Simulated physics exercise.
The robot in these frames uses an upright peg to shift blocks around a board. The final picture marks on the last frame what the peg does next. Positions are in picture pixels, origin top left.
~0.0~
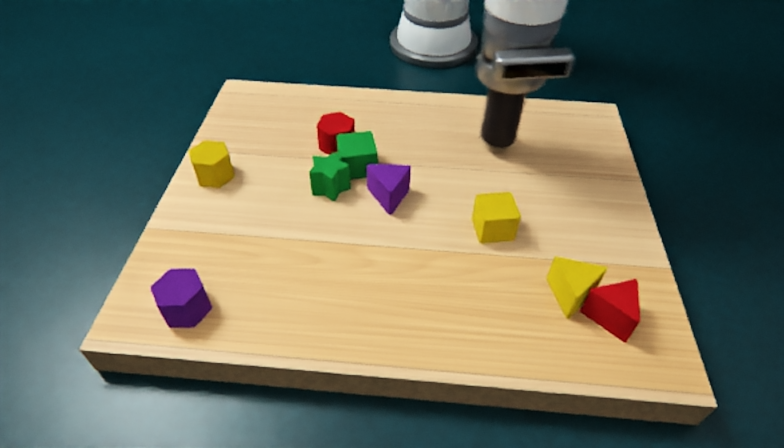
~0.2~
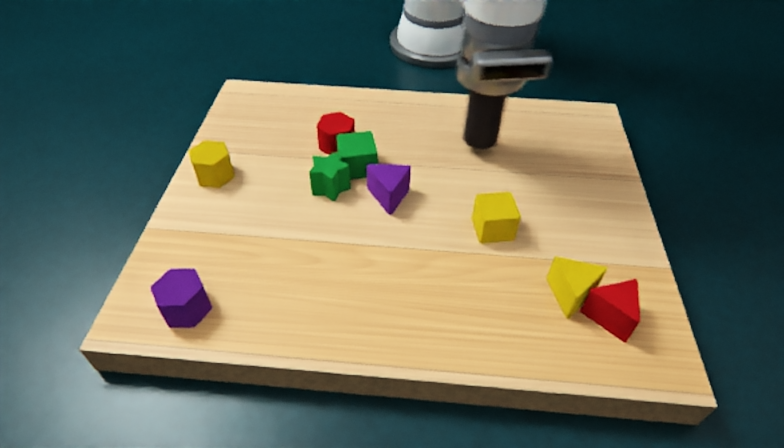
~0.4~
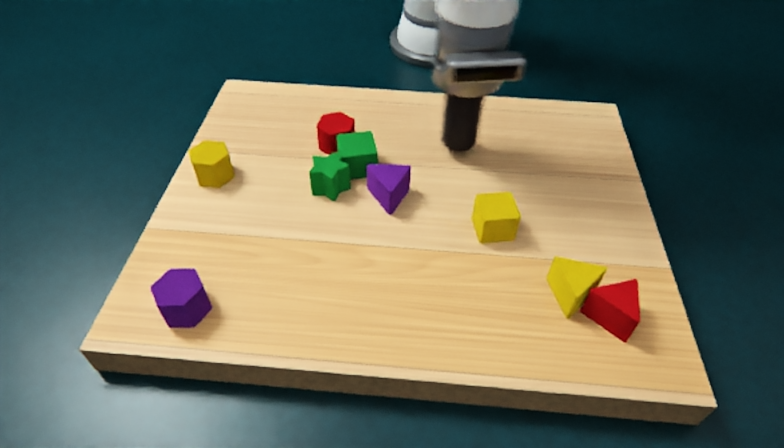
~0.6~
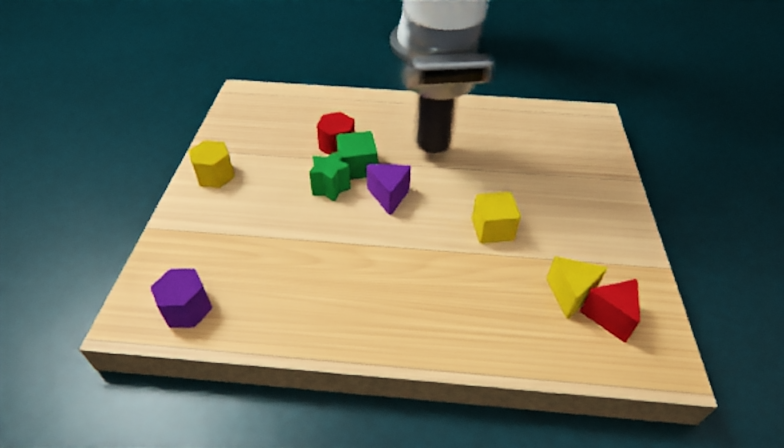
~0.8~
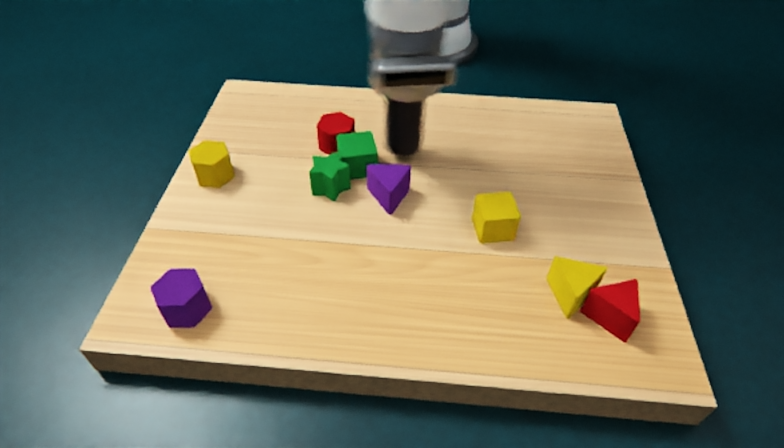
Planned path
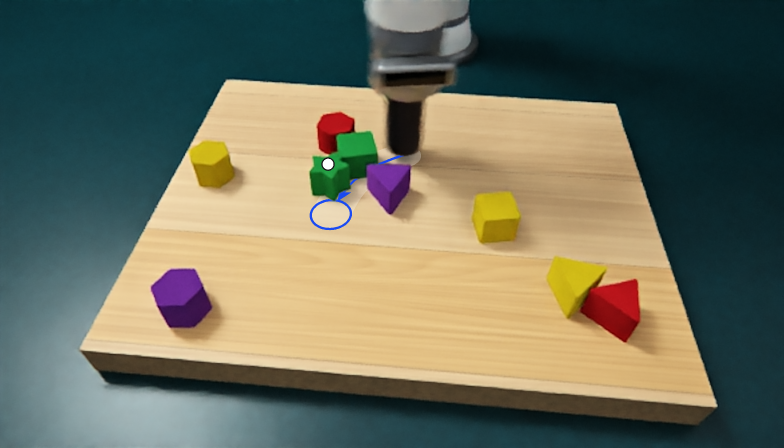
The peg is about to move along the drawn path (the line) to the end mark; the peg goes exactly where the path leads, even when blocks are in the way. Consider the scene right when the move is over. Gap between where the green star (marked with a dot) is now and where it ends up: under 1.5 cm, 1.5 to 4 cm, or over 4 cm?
Above 4 cm.
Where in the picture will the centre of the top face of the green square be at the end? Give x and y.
It ends at (307, 157).
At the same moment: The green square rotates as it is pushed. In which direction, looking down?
The sense of turning is clockwise.
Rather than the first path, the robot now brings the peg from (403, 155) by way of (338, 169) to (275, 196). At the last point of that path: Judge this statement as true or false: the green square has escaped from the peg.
Answer: False.
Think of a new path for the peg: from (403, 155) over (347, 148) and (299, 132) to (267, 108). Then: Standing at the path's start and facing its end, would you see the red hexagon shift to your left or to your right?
Sideways shift: Left.
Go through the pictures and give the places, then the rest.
In the first frame, lower end of the peg (498, 137), tops of blocks, green star (328, 164), red hexagon (336, 123), green square (357, 143), purple triangular block (389, 173).
In the second frame, peg (480, 138), blocks as before.
In the third frame, peg (459, 140), blocks as before.
In the fourth frame, peg (433, 142), blocks as before.
In the fifth frame, peg (403, 145), green star (328, 164), red hexagon (336, 123), green square (357, 143), purple triangular block (389, 173).
The drawn path runs from (403, 155) over (372, 168) and (347, 188) to (331, 214); the dot is on the green star.
On the path given first. One third of the way, peg (372, 157); green star (310, 172), turned 35° anticlockwise; green square (334, 151).
Two thirds of the way, peg (346, 177); green star (295, 181), turned 40° anticlockwise; green square (309, 157), turned 25° clockwise; purple triangular block (388, 176), turned 20° anticlockwise.
At the end, peg (330, 204); green star (294, 184), turned 25° anticlockwise; red hexagon not moved; green square (307, 157), turned 30° clockwise; purple triangular block (388, 176), turned 25° anticlockwise.
